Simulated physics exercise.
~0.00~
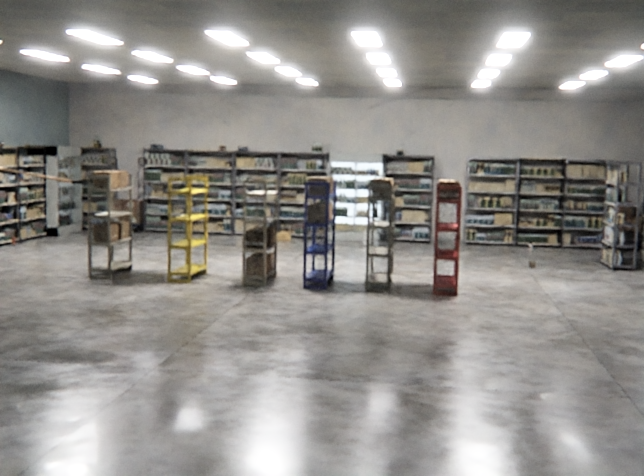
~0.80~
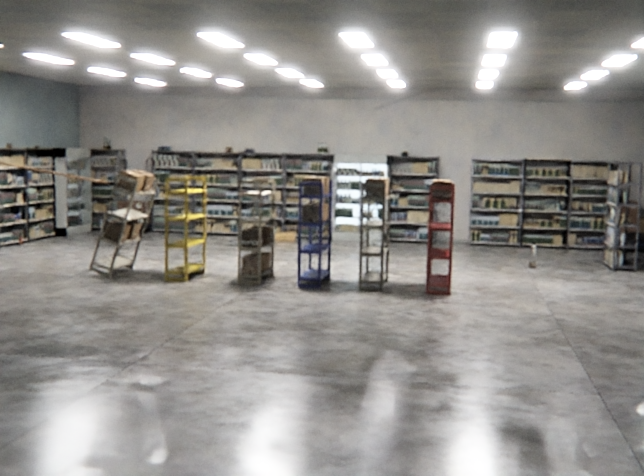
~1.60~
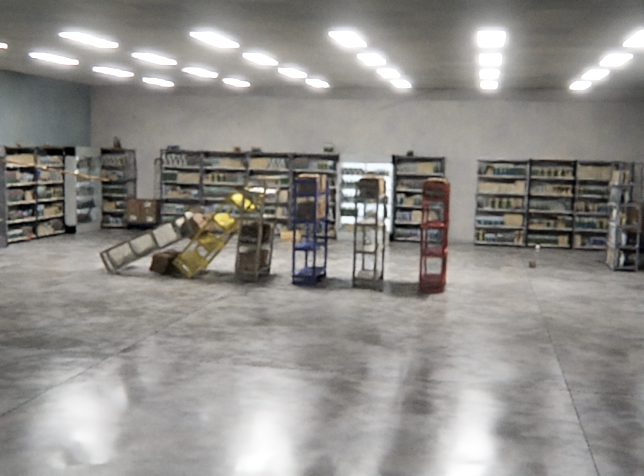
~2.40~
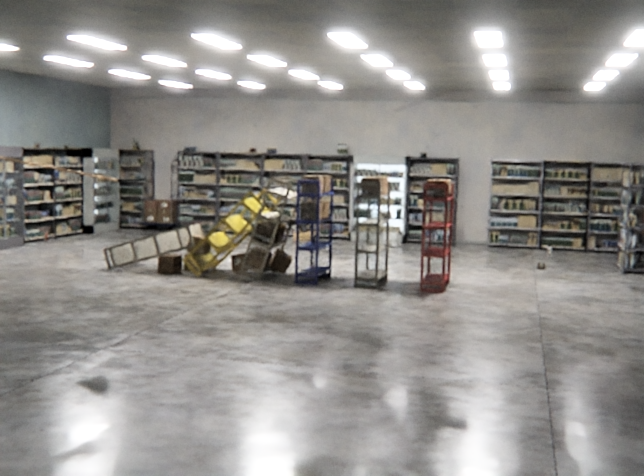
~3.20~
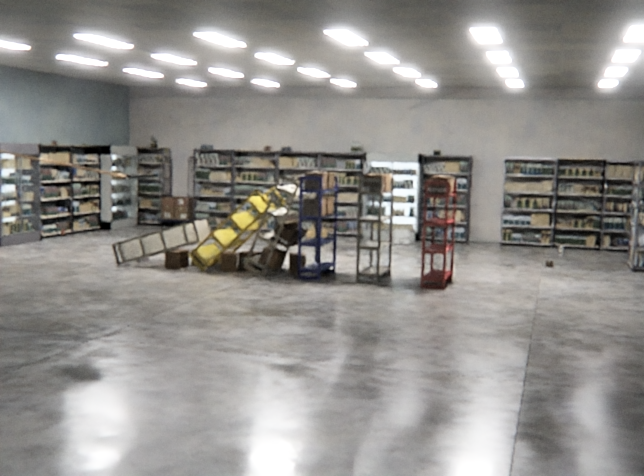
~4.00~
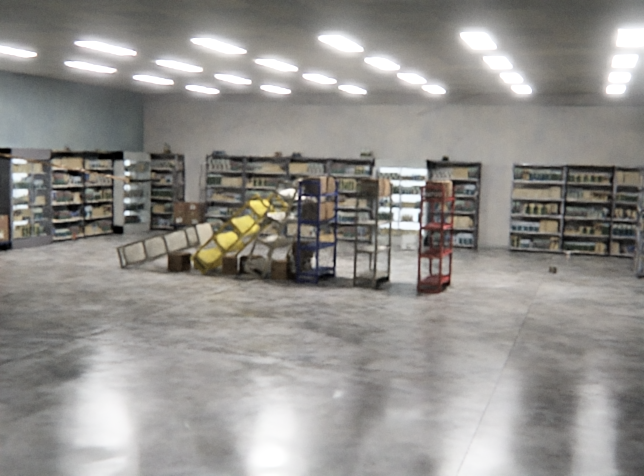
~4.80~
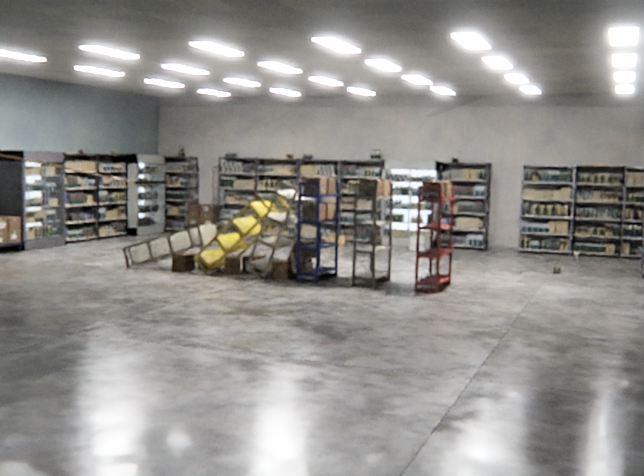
In a wide storeroom with a polished concrete floor and stocked shelves along the walls, six narrow racks stand in a row, one yellow, one blue and one red. The leftmost rack, beside a pole reaching in from the left, tips to the right with its boxes. It drops against the yellow rack, which leans over in turn as cartons spill. The yellow rack pushes into the grey one beside it, which tilts toward the blue rack and stops. The three lie slumped together among fallen cartons, while the blue, grey and red racks remain standing.
